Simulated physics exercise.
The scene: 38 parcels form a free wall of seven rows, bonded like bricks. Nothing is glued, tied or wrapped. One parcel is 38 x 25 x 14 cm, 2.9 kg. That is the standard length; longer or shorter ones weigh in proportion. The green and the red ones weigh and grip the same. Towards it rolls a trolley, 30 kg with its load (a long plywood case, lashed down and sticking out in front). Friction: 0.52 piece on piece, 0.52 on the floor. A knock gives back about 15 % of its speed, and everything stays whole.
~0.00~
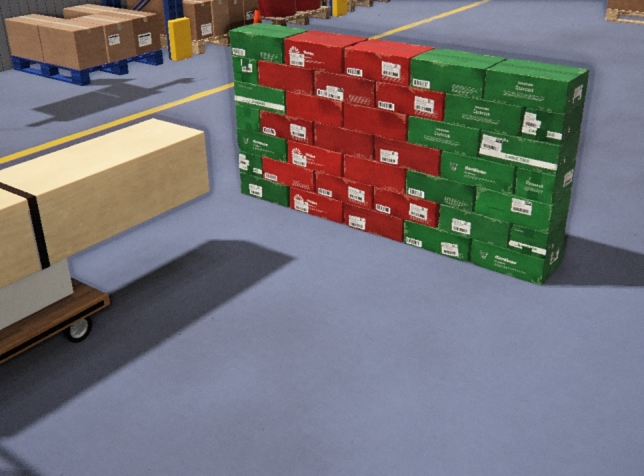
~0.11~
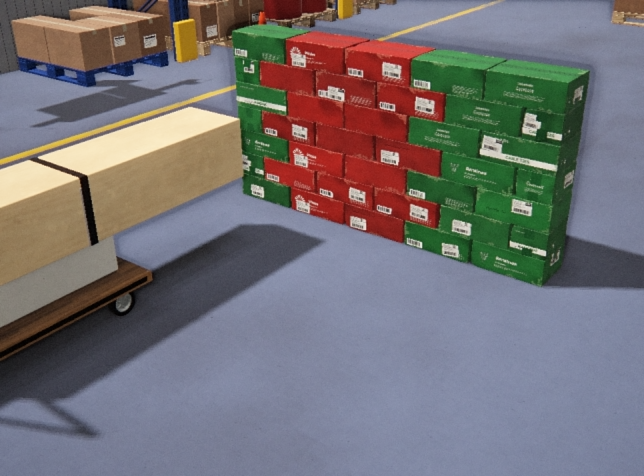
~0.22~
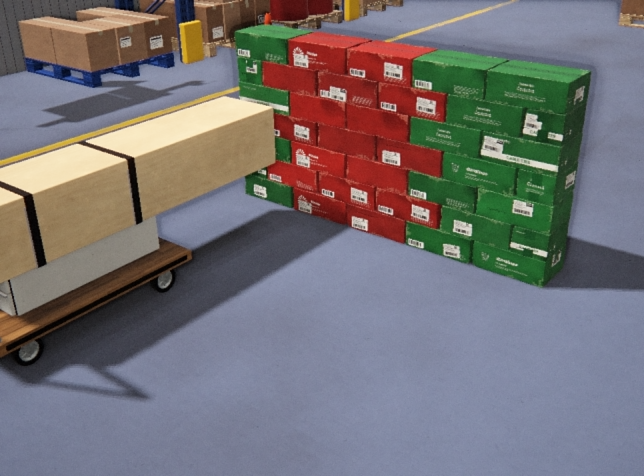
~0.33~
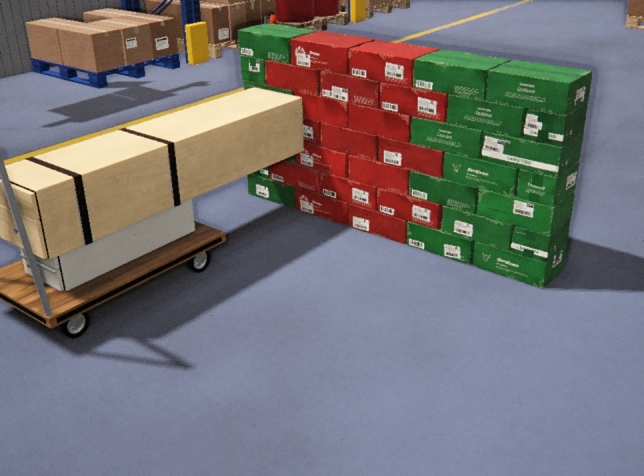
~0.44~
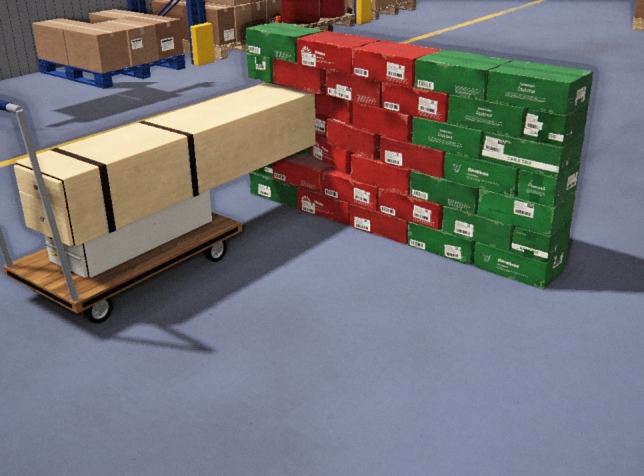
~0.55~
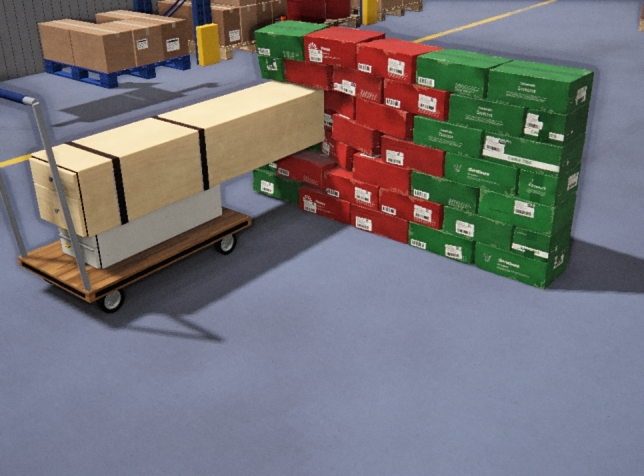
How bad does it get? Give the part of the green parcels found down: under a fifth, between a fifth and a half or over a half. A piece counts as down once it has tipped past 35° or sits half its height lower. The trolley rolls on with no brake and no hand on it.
The part is from a fifth to a half.
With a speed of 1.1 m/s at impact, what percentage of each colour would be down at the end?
In that case green 0, red 0 per cent.
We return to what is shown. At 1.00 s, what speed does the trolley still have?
Roughly 0.3 m/s.
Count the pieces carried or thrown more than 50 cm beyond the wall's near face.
Roughly 12 of them.
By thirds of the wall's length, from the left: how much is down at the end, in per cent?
In per cent: Left 90, middle 50, right 10.
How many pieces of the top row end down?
4 of them.
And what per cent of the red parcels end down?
Red 60 per cent.
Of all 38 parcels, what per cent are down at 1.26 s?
At that moment 50 per cent.
After 0.74 s, load 28 cm past the wall's line, still rolling; none of the 21 green parcels down (0 of 38 in all colours); top green parcel unmoved; top red parcel 12° from how it stood.
After 1.00 s, load 36 cm past the wall's line, still rolling; 5 of the 21 green parcels down (8 of 38 in all colours); top green parcel unmoved; top red parcel 34° from how it stood.
After 1.26 s, load 46 cm past the wall's line, still rolling; 8 of the 21 green parcels down (19 of 38 in all colours); top green parcel unmoved; top red parcel 64° from how it stood, 36 cm lower.
After 1.60 s, load 59 cm past the wall's line, still rolling; 8 of the 21 green parcels down (19 of 38 in all colours); top green parcel unmoved; top red parcel upside down.
In the end (2.6 s), load 77 cm past the wall's line, still rolling; 8 of the 21 green parcels down (19 of 38 in all colours); top green parcel unmoved; top red parcel upside down. That is 38 per cent. From the last view, middles, top green parcel near (540, 86), top red parcel near (621, 188).
